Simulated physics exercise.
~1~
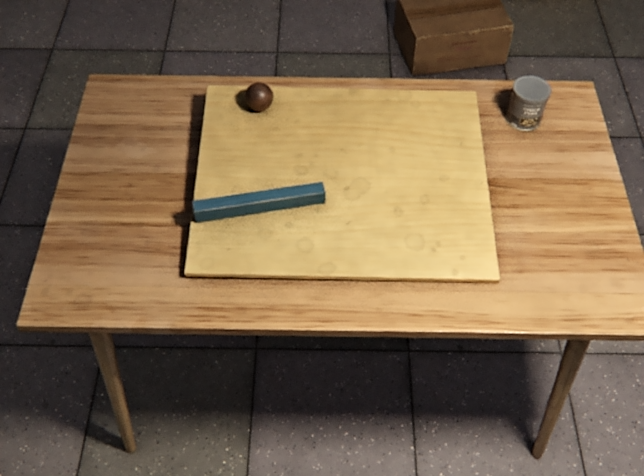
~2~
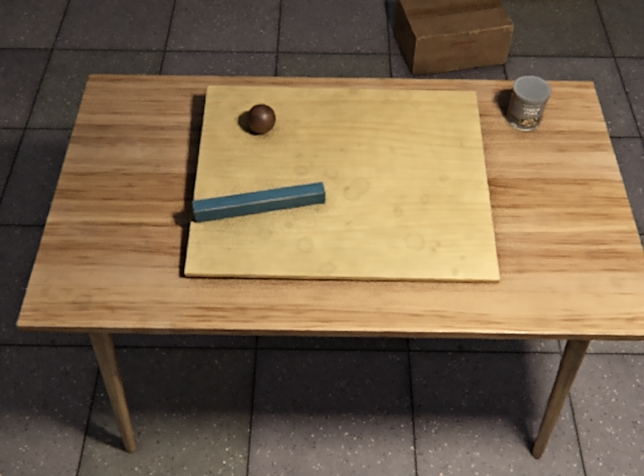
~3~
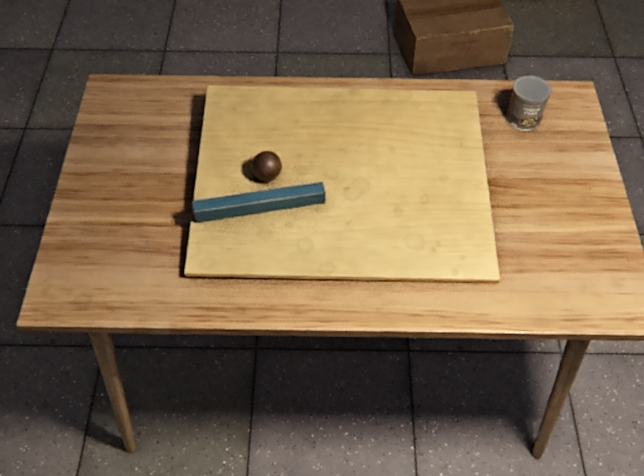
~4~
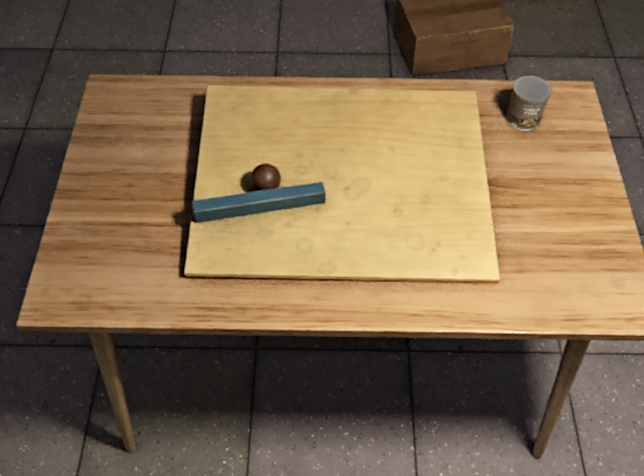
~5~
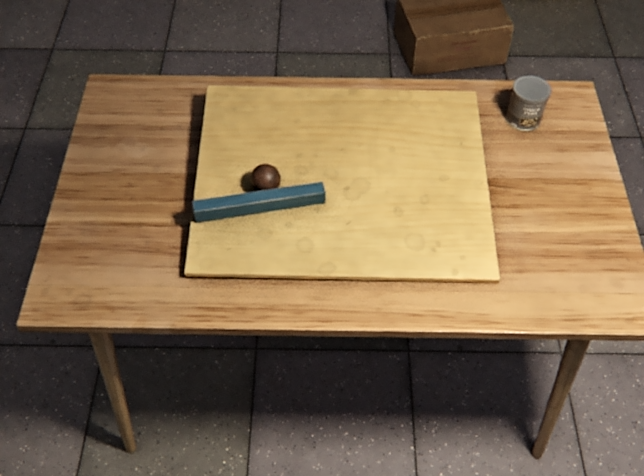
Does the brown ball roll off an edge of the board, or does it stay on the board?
The brown ball stays on the board, ending up against the upper side of the blue bar without crossing any edge.
